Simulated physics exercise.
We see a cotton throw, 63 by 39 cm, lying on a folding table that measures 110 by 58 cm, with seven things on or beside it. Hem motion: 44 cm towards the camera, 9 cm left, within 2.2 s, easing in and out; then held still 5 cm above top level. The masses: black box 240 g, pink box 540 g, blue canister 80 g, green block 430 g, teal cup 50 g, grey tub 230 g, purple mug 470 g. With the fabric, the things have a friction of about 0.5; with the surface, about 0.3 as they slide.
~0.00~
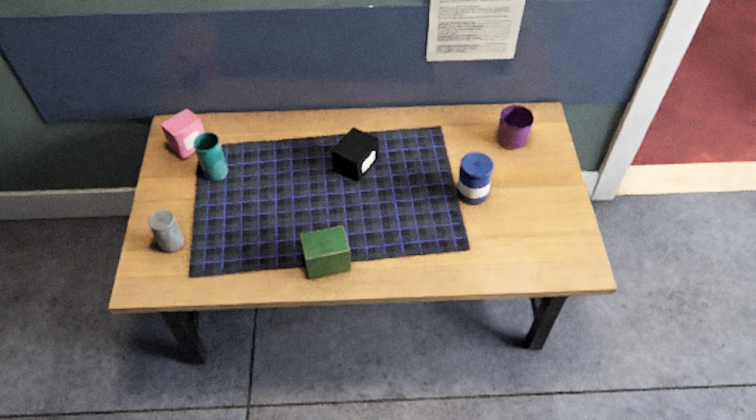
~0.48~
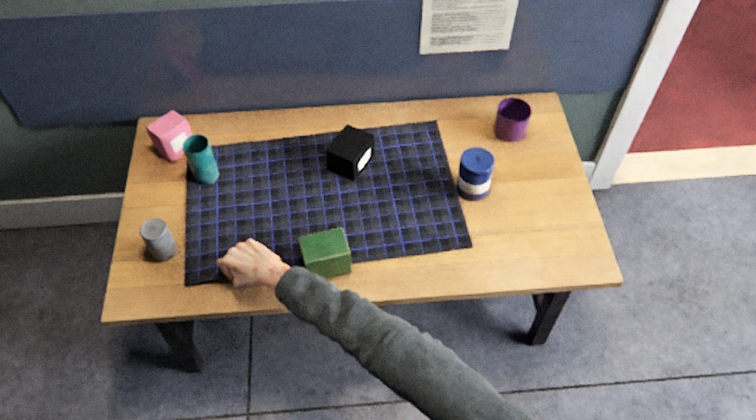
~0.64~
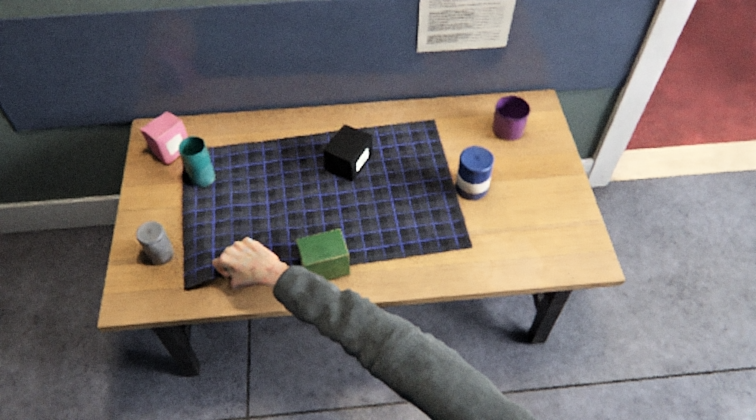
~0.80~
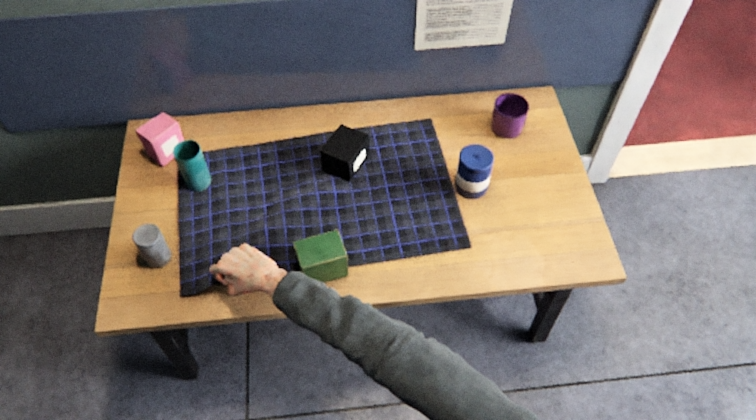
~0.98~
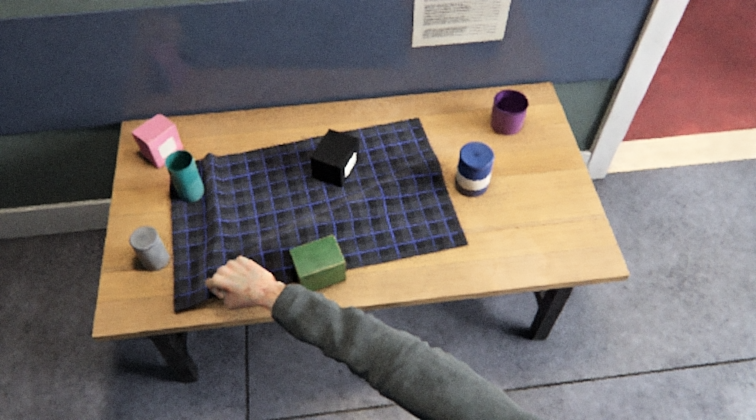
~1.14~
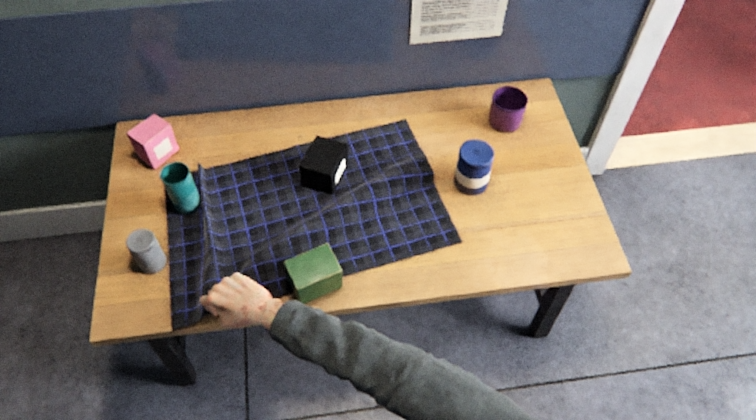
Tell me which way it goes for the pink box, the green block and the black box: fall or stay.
Looks like the pink box is fine up there. Looks like the green block is done for. Looks like the black box is done for.
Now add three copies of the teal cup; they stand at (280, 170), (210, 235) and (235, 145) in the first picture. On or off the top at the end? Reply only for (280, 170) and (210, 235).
Off the top, then off the top.
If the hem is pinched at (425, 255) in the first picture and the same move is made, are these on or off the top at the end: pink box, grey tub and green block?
Pink box is left on top, grey tub is left on top, green block is lost.
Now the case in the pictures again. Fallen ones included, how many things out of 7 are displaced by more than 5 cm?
Counted result: 3.
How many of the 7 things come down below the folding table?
I make it 2.
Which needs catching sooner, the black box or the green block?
First: Green.
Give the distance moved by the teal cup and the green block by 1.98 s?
About: Teal cup 15 cm, green block over the edge.
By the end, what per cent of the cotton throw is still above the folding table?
Share within the edges: Approx. 0 %.
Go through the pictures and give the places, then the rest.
The first picture shows shows, pink box (180, 121); green block (325, 242); black box (355, 144); cotton throw corners (189, 278) (441, 126) (470, 250).
The second picture shows shows, cotton throw corners (436, 121) (473, 248); grip (232, 276).
The third picture shows shows, cotton throw corners (434, 120) (472, 248); grip (229, 276).
The fourth picture shows shows, teal cup (187, 150); cotton throw corners (431, 119) (471, 248); grip (227, 282).
The fifth picture shows shows, black box (335, 147); teal cup (179, 161); green block (317, 255); cotton throw corners (419, 118) (468, 245); grip (223, 296).
The sixth picture shows shows, pink box (149, 129); green block (312, 264); black box (323, 154); cotton throw corners (406, 120) (462, 242); grip (218, 313).
After 1.6 s, 90 % of the cotton throw is still over the top; black box 17 cm off its start, green block 14 cm off its start, teal cup 16 cm off its start.
After 2.0 s, 55 % of the cotton throw is still over the top; black box 29 cm off its start, green block over the edge, teal cup on its side, 17 cm off its start.
After 2.4 s, 30 % of the cotton throw is still over the top; black box 38 cm off its start at (275, 283), green block over the edge, teal cup on its side, 18 cm off its start at (181, 240).
After 2.8 s, 15 % of the cotton throw is still over the top; black box 46 cm off its start, green block over the edge, teal cup on its side, 18 cm off its start.
After 4.4 s, 0 % of the cotton throw is still over the top; black box over the edge, green block over the edge, pink box 0 cm off its start at (149, 128), teal cup on its side, 18 cm off its start at (188, 239).
